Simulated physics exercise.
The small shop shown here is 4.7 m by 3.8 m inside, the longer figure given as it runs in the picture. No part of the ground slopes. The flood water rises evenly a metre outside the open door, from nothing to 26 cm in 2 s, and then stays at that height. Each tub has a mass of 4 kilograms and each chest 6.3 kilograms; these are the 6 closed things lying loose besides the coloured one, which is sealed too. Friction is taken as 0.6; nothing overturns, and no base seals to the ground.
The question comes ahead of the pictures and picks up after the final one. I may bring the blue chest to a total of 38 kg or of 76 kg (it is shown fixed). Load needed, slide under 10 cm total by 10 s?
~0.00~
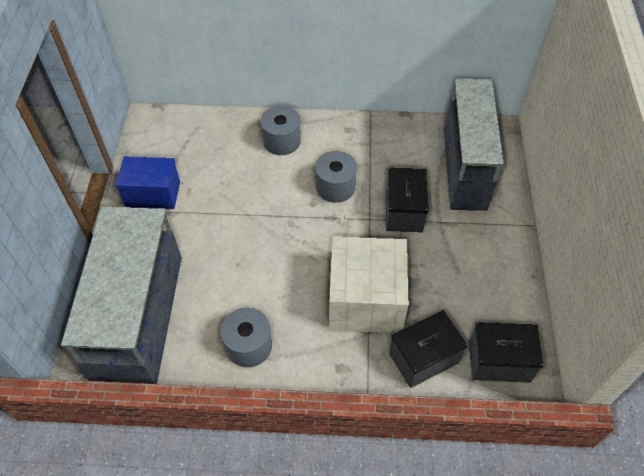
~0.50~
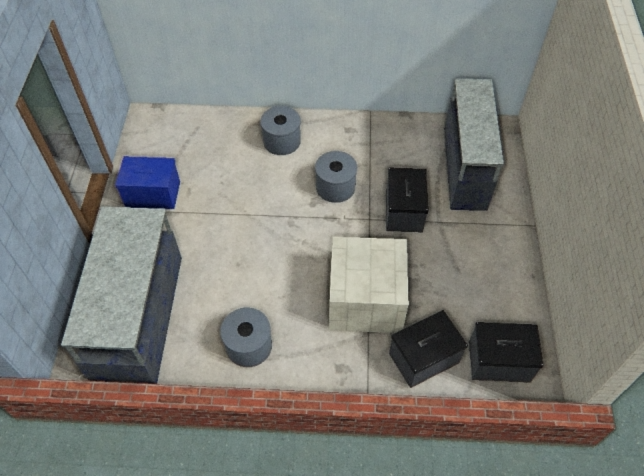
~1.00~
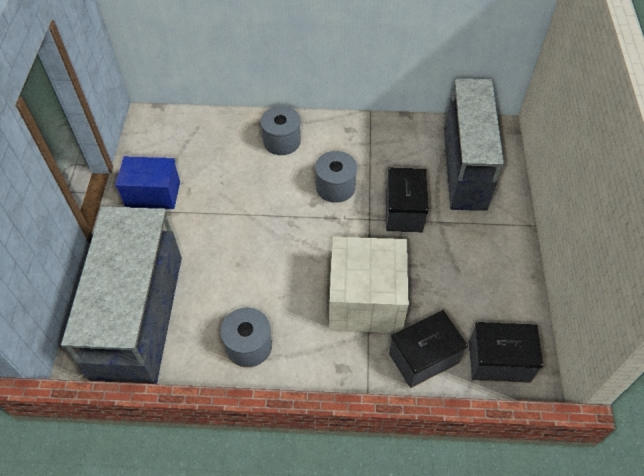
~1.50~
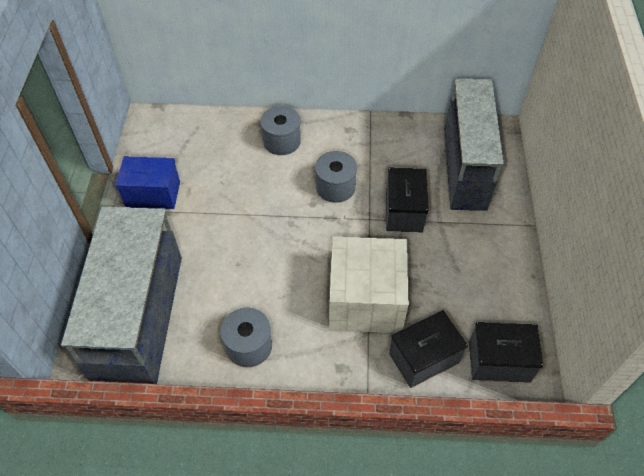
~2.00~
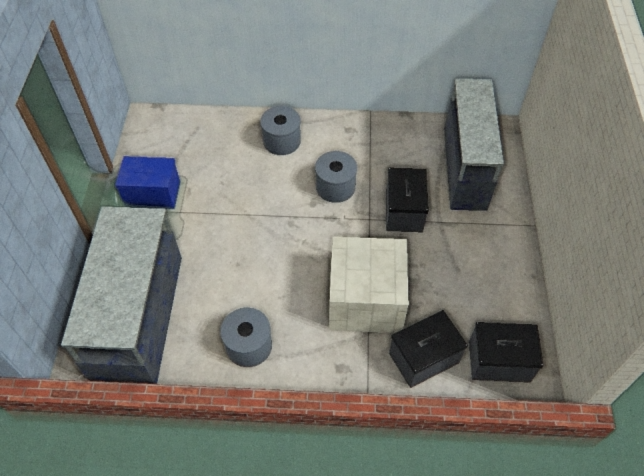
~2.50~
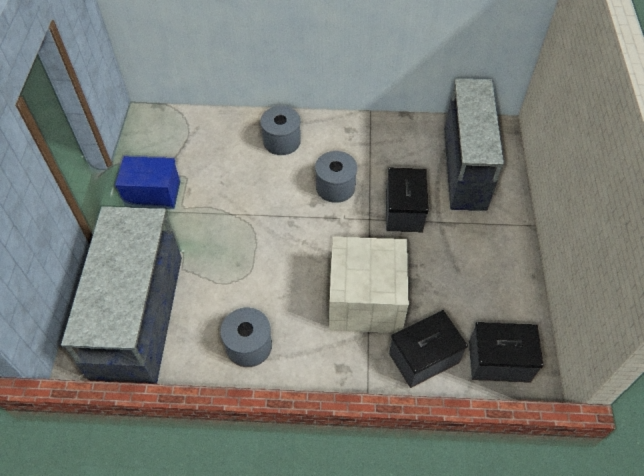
Large only.
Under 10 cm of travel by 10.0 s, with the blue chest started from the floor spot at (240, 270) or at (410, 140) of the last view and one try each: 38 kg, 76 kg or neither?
Any load; any load.
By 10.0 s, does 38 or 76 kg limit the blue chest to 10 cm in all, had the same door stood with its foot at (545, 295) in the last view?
Then the lower weight is enough.
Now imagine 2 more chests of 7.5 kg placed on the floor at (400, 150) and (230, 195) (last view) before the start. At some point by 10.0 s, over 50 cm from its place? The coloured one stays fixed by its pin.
Results: Threshold exceeded; threshold not reached.
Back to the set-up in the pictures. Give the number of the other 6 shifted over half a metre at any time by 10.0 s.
Count: 4.
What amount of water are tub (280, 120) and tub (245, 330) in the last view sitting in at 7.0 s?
Close to 8 and 3 centimetres.
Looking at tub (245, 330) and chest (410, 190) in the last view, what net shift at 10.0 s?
In that order: 60 cm, 200 cm.
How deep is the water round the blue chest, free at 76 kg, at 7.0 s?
Around 7 cm.
After 3.5 s the blue chest would be 36 cm from its start with 38 kg and 0 cm from its start with 76 kg; 7 cm of water round it then.
After 4.5 s the blue chest would be 36 cm from its start with 38 kg and 0 cm from its start with 76 kg; 7 cm of water round it then.
After 7.0 s the blue chest would be 36 cm from its start with 38 kg and 0 cm from its start with 76 kg; 7 cm of water round it then.
After 10.0 s the blue chest would be 36 cm from its start with 38 kg and 0 cm from its start with 76 kg; 8 cm of water round it then.
